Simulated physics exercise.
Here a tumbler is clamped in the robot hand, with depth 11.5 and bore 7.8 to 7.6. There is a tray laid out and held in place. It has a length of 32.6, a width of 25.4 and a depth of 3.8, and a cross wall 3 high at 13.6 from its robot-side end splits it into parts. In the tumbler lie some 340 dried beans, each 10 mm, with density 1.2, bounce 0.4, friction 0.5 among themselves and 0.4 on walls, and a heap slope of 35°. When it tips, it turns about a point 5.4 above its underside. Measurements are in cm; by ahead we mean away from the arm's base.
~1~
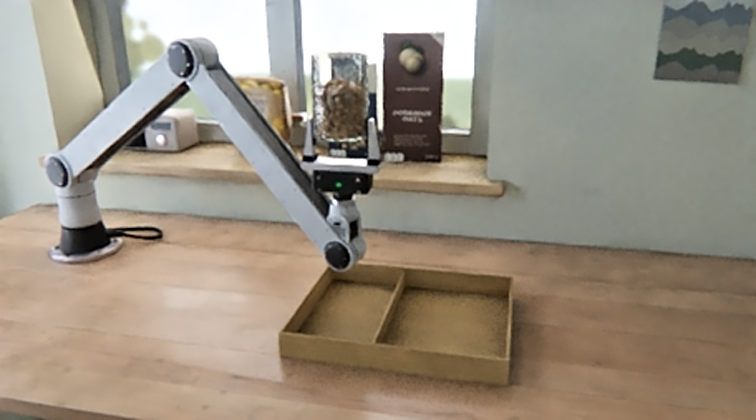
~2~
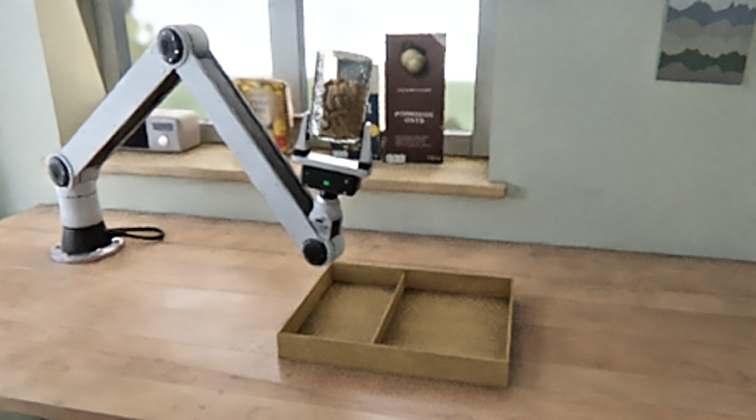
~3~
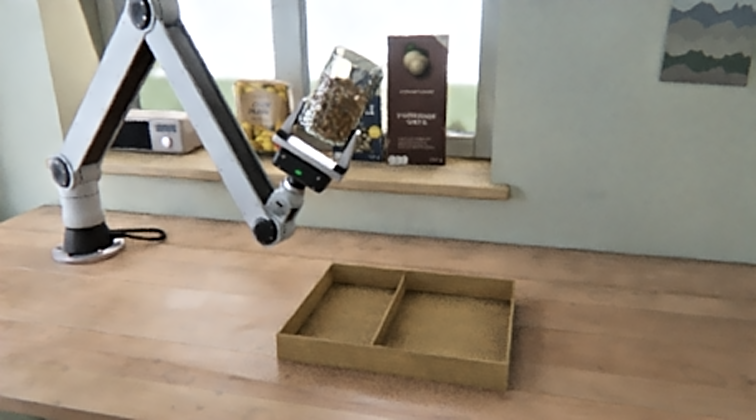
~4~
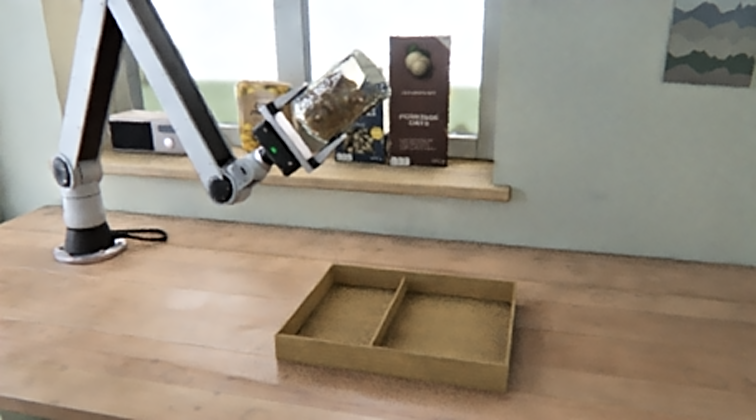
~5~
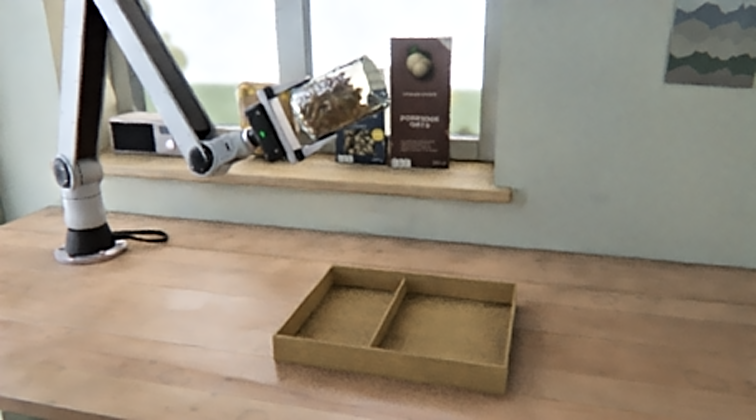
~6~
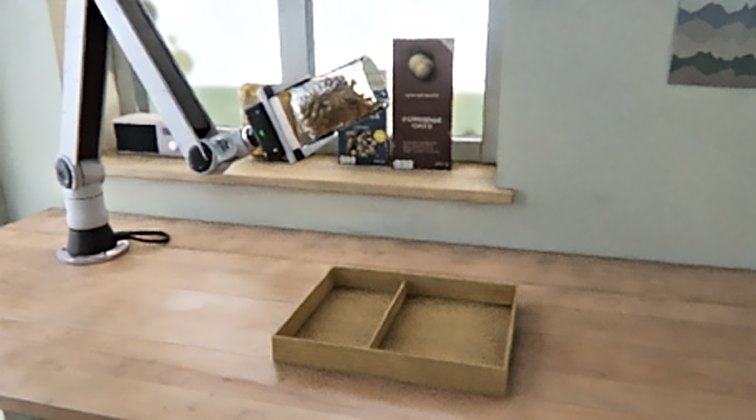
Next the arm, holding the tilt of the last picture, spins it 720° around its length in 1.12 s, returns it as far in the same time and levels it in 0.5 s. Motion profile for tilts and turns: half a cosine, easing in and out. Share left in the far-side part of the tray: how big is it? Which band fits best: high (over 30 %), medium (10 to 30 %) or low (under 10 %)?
The low band fits best.
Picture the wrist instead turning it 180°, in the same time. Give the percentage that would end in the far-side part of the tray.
Estimate: Near 0 %.
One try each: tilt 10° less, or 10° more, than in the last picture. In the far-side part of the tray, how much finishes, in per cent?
You'd get close to 0 per cent, then close to 10 per cent.
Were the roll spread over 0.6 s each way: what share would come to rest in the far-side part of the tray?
I'd expect approximately 0 per cent then.
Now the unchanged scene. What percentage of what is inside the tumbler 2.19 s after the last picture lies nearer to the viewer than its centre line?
Reading: Roughly 55 percent.
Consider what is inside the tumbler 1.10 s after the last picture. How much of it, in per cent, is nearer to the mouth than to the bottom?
Close to 25 per cent lies in the mouth half.
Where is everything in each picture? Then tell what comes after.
In the first picture, tumbler middle at (340, 97), upright; upper third of the load around (339, 94), from x 315 to 365, top at y 85; 338 in the tumbler.
In the second picture, tumbler middle at (340, 97), tipped 9°; upper third of the load around (338, 94), from x 315 to 365, top at y 80.
In the third picture, tumbler middle at (341, 97), tipped 30°; upper third of the load around (335, 95), from x 305 to 365, top at y 75.
In the fourth picture, tumbler middle at (341, 98), tipped 53°; upper third of the load around (333, 92), from x 300 to 360, top at y 75.
In the fifth picture, tumbler middle at (340, 98), tipped 65°; upper third of the load around (330, 90), from x 300 to 365, top at y 75.
In the sixth picture, tumbler middle at (340, 98), tipped 66°; upper third of the load around (328, 91), from x 300 to 370, top at y 75; 338 in the tumbler.
Then, 1.10 s after the last picture, tipped 66°, highest piece 39 above the table; 338 in the tumbler.
Then, 2.19 s after the last picture, tipped 66°, highest piece 39 above the table; 338 in the tumbler.
Then, 2.94 s after the last picture, upright, highest piece 40 above the table; 338 in the tumbler.
Then, 3.64 s after the last picture, upright, highest piece 40 above the table; 338 in the tumbler.
Final count, 338 in the tumbler. That is 0 % in the far-side part of the tray.
